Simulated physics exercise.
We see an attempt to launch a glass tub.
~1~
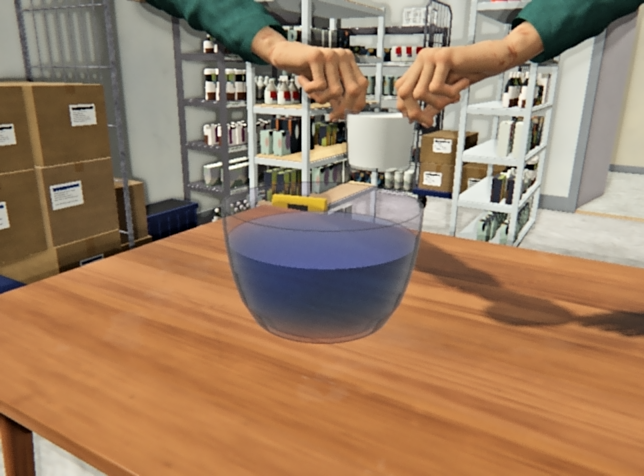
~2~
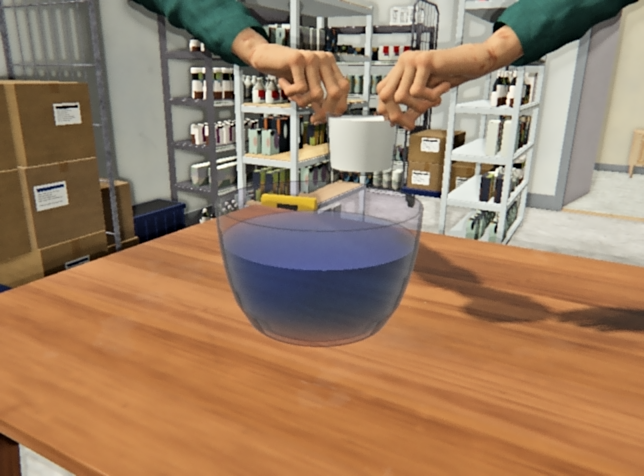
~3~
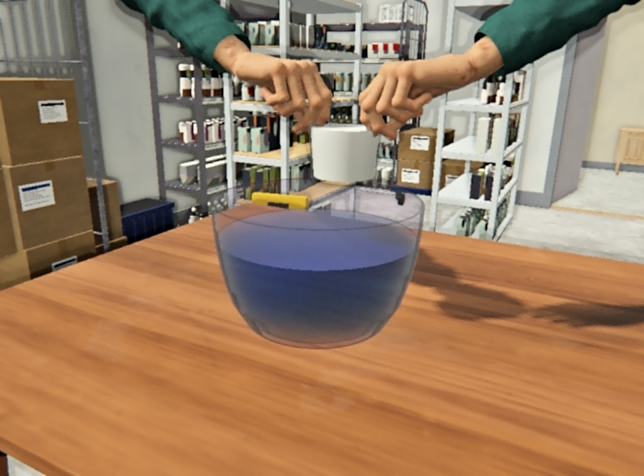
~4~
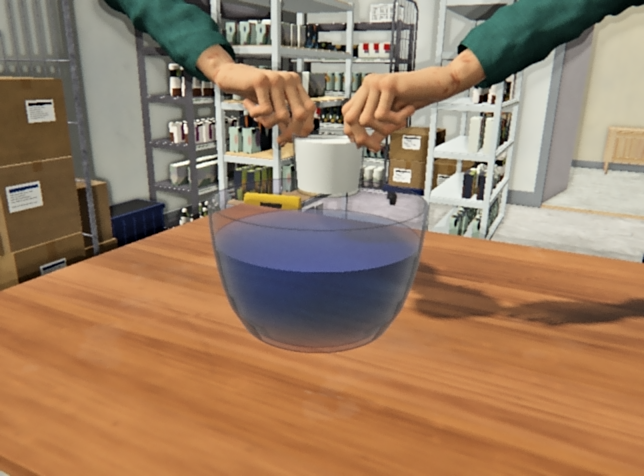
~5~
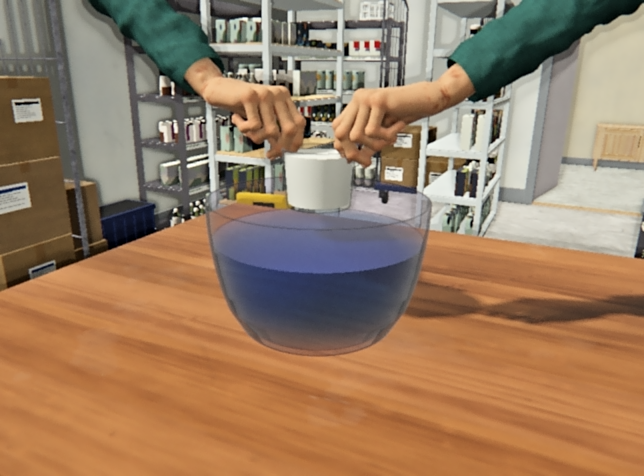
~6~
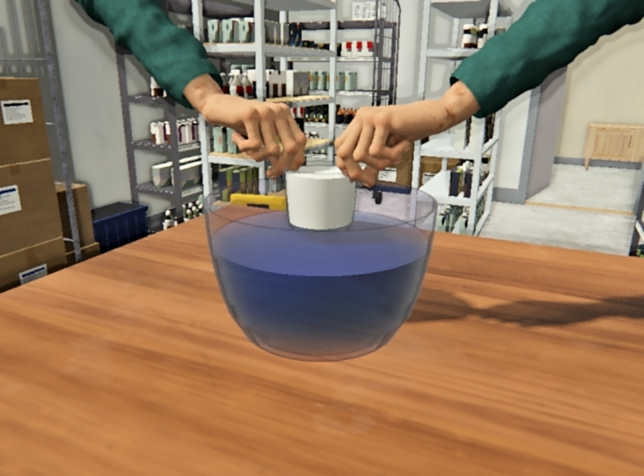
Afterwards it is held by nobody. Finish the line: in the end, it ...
In the end, it slips under the surface.
Soon after, the tub dips into the dyed water.
Later, dyed water pours in over its rim.
In the end, the tub lies on the bottom.
